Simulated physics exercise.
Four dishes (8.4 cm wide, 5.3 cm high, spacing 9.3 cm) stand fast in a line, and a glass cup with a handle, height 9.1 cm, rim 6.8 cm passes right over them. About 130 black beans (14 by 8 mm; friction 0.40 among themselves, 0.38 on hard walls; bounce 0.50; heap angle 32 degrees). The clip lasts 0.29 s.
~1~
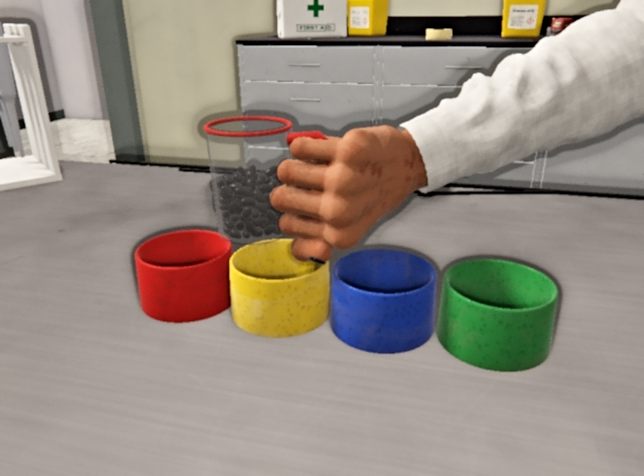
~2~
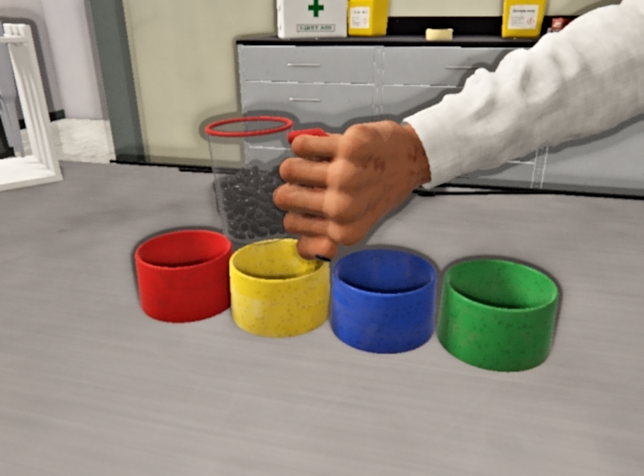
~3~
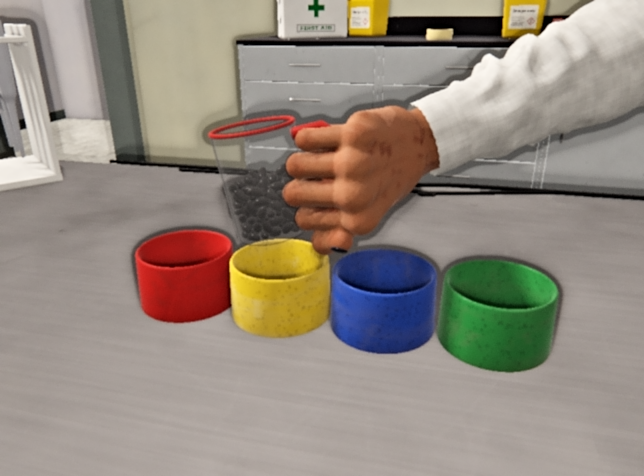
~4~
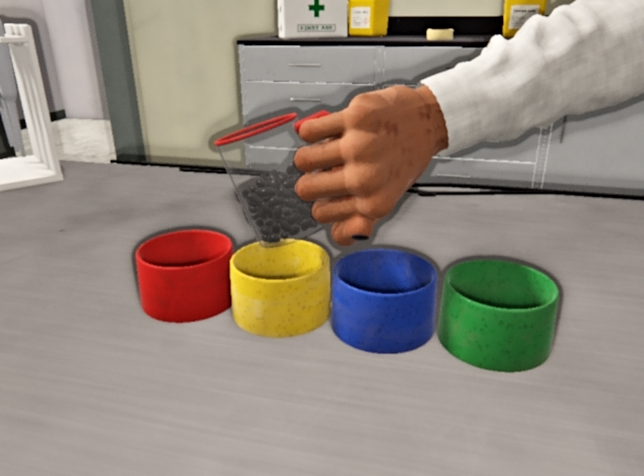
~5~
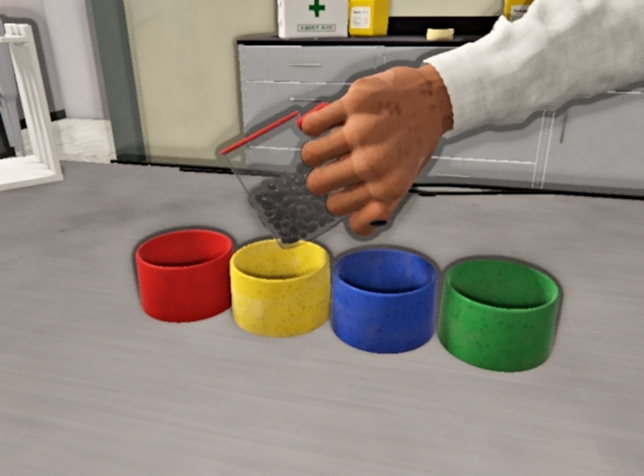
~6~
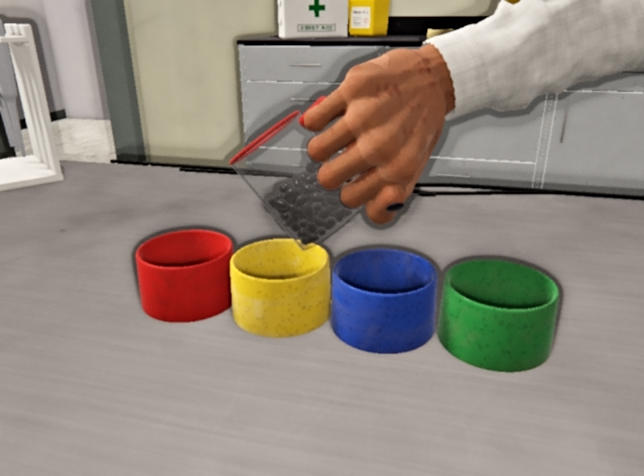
On a grey surface, behind a row of red, yellow, blue and green dishes, a hand held a clear cup of black beans, then moved it slightly right while steadily tilting it to the left.
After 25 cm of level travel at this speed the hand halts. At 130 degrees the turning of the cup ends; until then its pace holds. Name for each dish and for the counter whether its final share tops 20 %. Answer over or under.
Red under, blue over, green under, yellow under, counter under.
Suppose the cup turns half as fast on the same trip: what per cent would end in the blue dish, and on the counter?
In that case blue 0; counter 0.
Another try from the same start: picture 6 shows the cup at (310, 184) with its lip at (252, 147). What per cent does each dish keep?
Red 0, blue 0, green 100, yellow 0.
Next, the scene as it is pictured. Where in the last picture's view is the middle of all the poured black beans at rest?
Near (382, 304).
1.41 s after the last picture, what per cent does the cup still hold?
Some 0 per cent of the load.
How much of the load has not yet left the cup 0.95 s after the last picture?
Some 0 per cent of the load.
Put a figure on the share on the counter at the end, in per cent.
Some 0 per cent.
Then, 0.57 s after the last picture, tilt 127 degrees; cup holds 70 %, blue 25 %.
Then, 0.95 s after the last picture, tilt 130 degrees; cup holds 0 %, blue 95 %.
Then, 1.41 s after the last picture, tilt 130 degrees; cup holds 0 %, blue 95 %.
In the end, red 0 %, blue 95 %, green 0 %, yellow 0 %, counter 0 %.
